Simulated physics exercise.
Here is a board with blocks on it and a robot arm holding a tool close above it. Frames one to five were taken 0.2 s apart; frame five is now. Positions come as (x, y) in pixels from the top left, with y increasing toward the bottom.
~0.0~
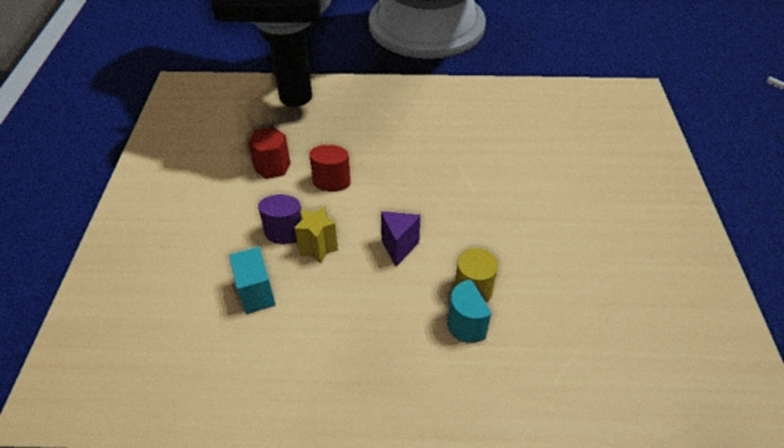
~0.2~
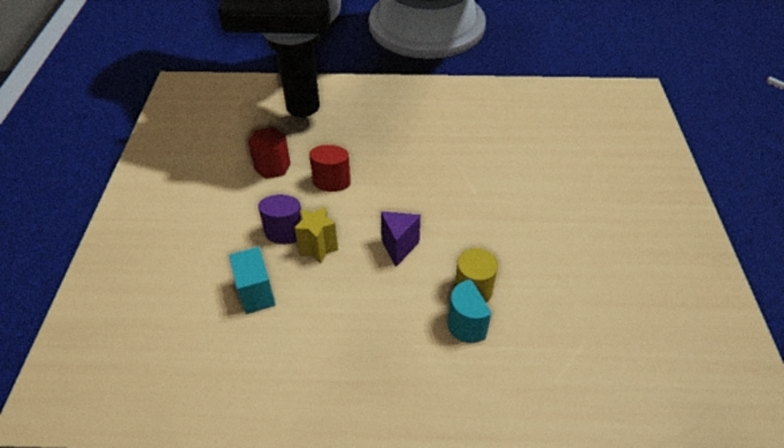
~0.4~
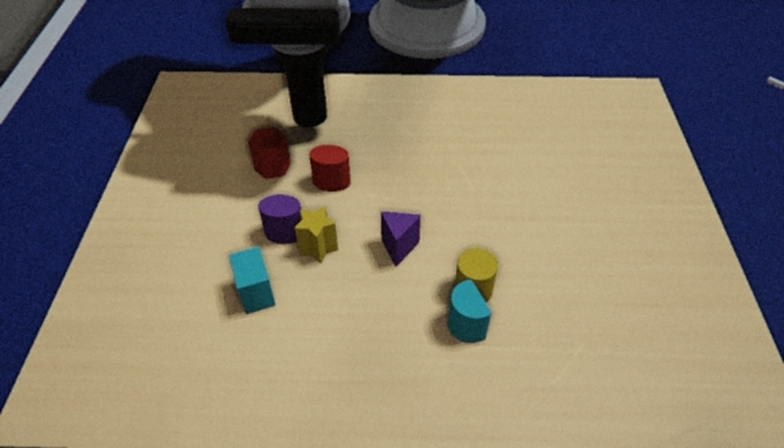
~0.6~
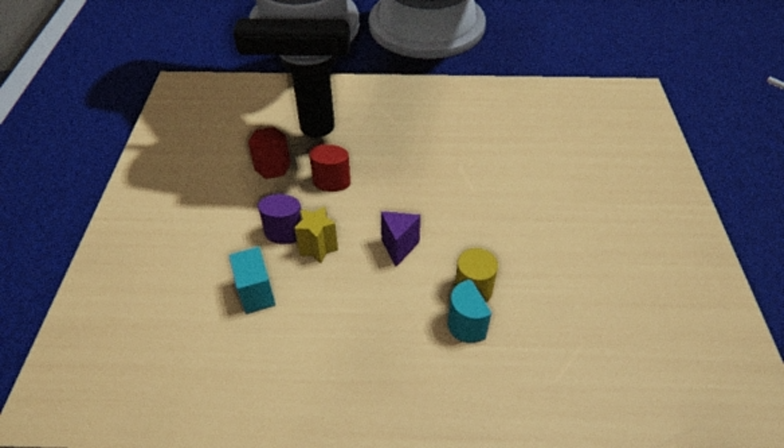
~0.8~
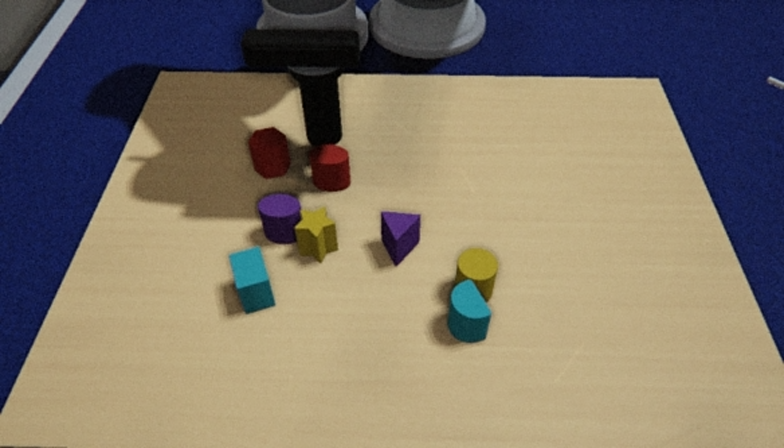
A black tool on a robot arm hovers near the far edge of a pale wooden board on a blue surface, seen from above at an angle. Two red blocks sit nearest it, with purple, yellow and turquoise blocks closer to the viewer, including a yellow star left of a purple three-sided block. The tool moves slowly forward and slightly right to just behind the right-hand red block, while the blocks and camera stay still.
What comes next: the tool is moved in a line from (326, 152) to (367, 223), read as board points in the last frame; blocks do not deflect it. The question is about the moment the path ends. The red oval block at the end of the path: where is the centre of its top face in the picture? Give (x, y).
Top centre: (342, 219).
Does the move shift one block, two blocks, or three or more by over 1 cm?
My count: 1.
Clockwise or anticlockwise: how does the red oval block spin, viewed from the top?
Turns clockwise.
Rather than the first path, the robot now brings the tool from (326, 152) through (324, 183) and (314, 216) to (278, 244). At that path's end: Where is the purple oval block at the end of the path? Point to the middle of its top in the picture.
Just about (235, 226).
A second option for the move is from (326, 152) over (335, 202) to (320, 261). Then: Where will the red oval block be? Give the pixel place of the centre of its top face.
It is at (352, 245).
The first path, step by step. One third of the way, tool (338, 159); red oval block (334, 170), turned 10° clockwise.
Two thirds of the way, tool (352, 183); red oval block (339, 196), turned 45° clockwise.
At the end, tool (366, 207); yellow star-shaped block (310, 225), turned 20° clockwise; red oval block (342, 219), turned 80° clockwise; purple three-sided block unmoved.
